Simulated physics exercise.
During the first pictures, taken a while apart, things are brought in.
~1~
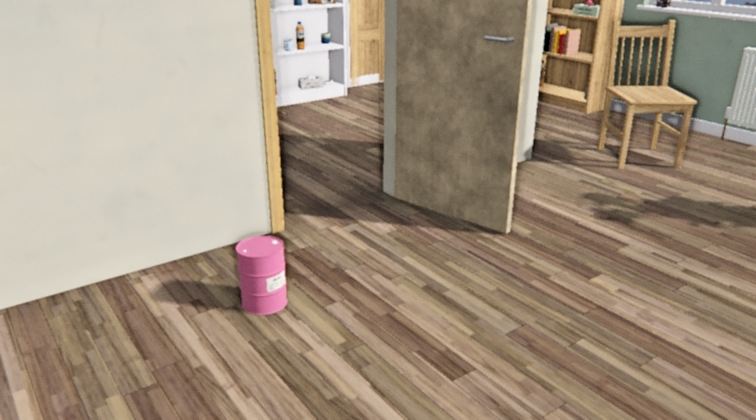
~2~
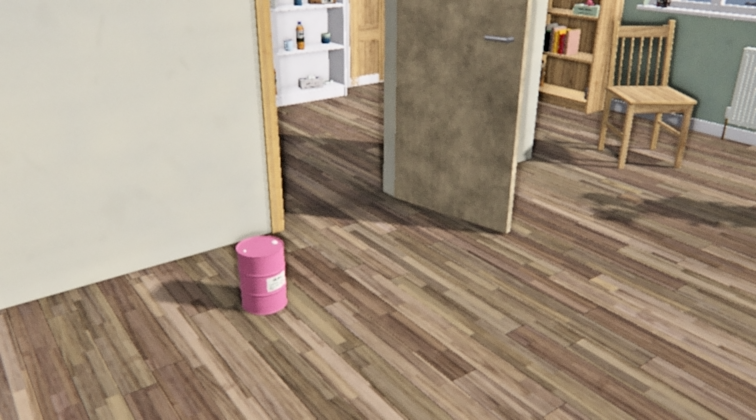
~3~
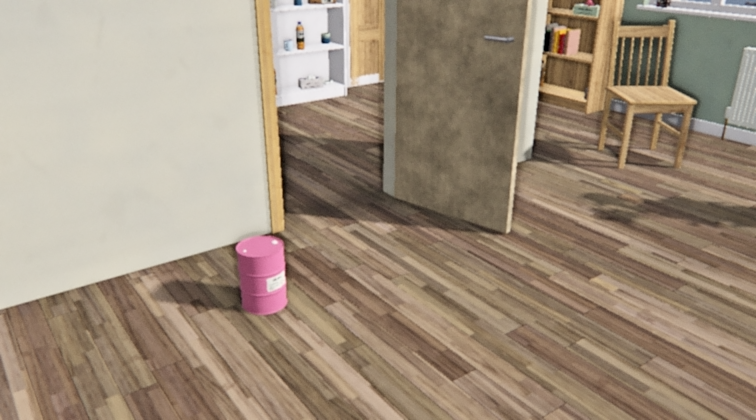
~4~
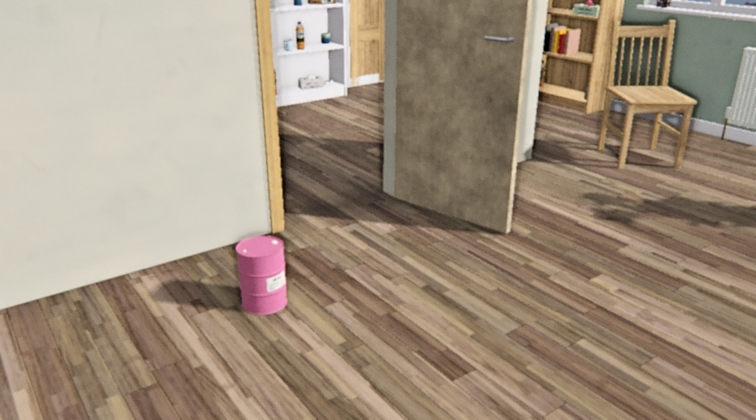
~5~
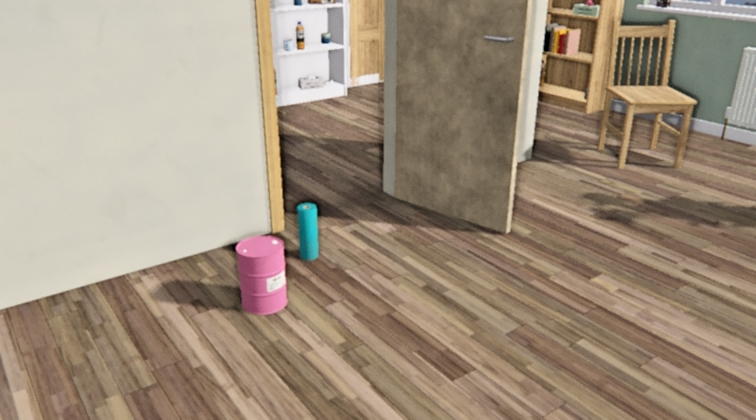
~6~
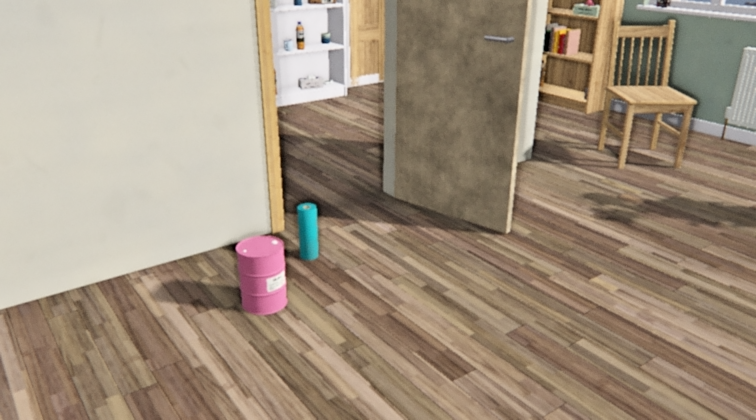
A turquoise roll appears on the wooden floor partway through, standing just behind and to the right of a pink canister near the doorway, with no hand seen placing it. Before and after that, the canister, the wide-open door and the wooden chair at right all stay still.
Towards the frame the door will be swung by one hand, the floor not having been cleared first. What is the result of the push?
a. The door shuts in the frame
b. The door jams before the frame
(a) The door shuts in the frame.
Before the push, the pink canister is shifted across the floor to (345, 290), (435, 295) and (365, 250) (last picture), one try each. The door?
Well, on the first try it makes it all the way, on the second it makes it all the way, and on the third it is held back.
Then, 0.90 s after the last picture, door 70° open.
Then, 1.60 s after the last picture, door 31° open.
At rest, door 0° open; both in place. Seen from the same camera at the end, turquoise roll near (308, 232).
